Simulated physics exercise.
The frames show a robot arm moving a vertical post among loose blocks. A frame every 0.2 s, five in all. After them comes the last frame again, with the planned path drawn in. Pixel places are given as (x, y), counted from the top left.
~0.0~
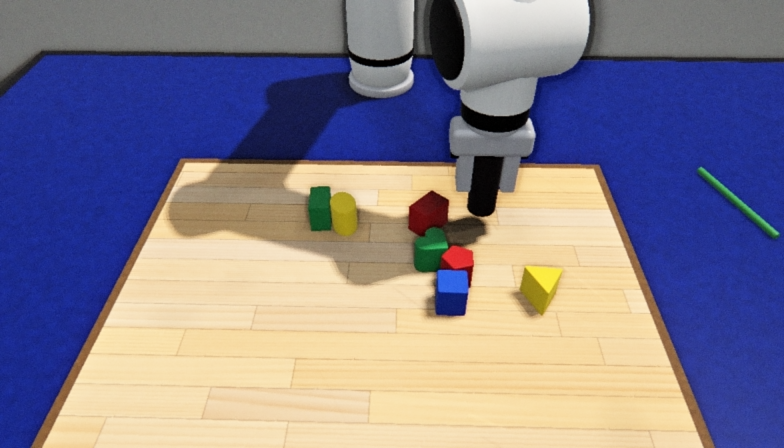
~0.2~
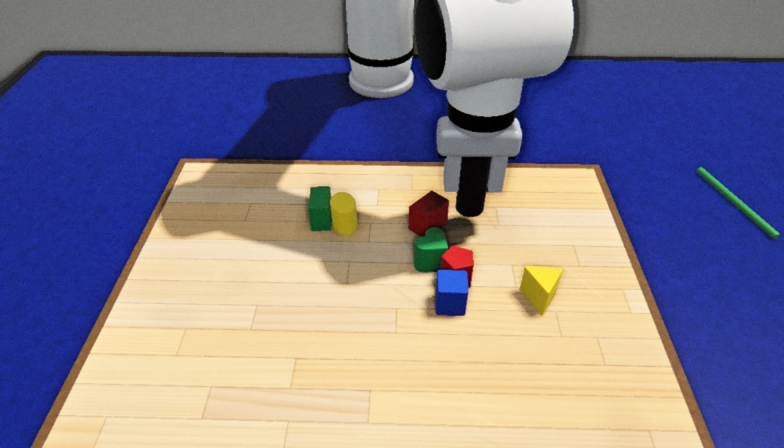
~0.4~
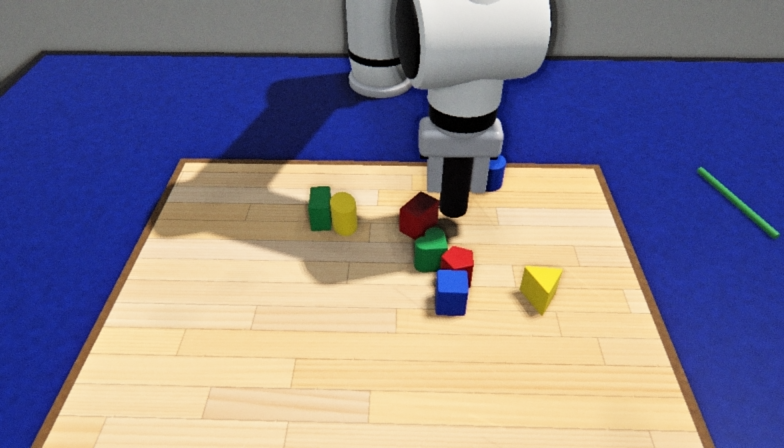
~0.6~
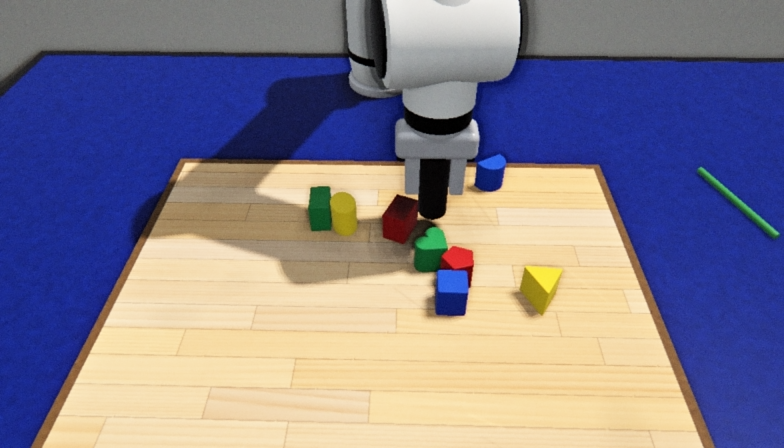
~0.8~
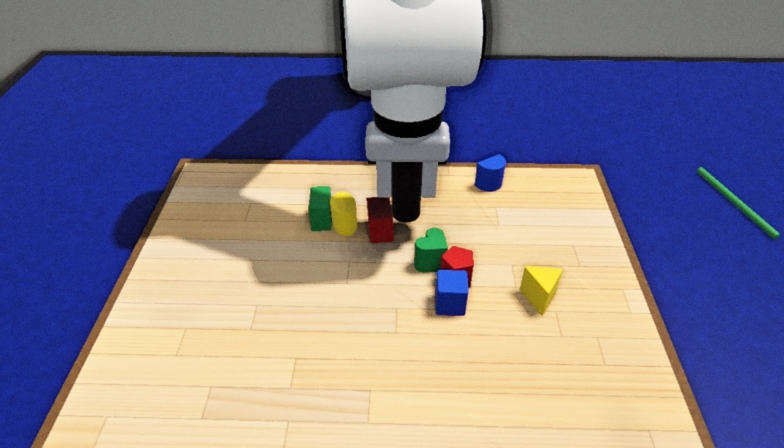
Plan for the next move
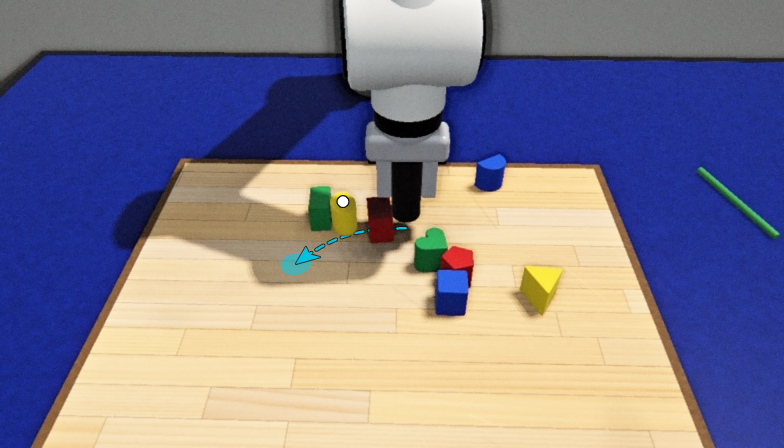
The robot arm's post moves left and pushes the dark red block toward the yellow one.
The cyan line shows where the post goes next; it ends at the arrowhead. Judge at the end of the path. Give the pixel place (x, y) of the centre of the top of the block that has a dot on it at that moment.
Around (283, 201).
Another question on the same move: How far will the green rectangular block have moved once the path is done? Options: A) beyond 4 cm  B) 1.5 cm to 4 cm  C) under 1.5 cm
The answer is A.
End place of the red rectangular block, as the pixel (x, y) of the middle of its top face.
Put as a pixel place, it's (286, 218).
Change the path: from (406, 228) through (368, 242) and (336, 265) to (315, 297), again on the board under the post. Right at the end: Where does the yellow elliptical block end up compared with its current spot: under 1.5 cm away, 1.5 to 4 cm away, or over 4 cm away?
That one ends up 1.5 to 4 cm from where it is now.
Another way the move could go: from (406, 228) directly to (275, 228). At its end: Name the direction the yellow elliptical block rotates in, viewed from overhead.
The sense of turning is clockwise.
Path on the board, from (406, 228) over (366, 231) and (329, 243) to (296, 264); the dot is on the yellow elliptical block.
What follows on the original path. One third of the way, post (365, 216); green rectangular block (294, 193), turned 20° clockwise; yellow elliptical block (314, 201); red rectangular block (338, 209).
Two thirds of the way, post (327, 229); green rectangular block (276, 187), turned 45° clockwise; yellow elliptical block (287, 200), turned 35° clockwise; red rectangular block (297, 216), turned 40° clockwise.
At the end, post (293, 249); green rectangular block (276, 186), turned 45° clockwise; yellow elliptical block (283, 201), turned 50° clockwise; red rectangular block (286, 218), turned 55° clockwise; green heart in place.
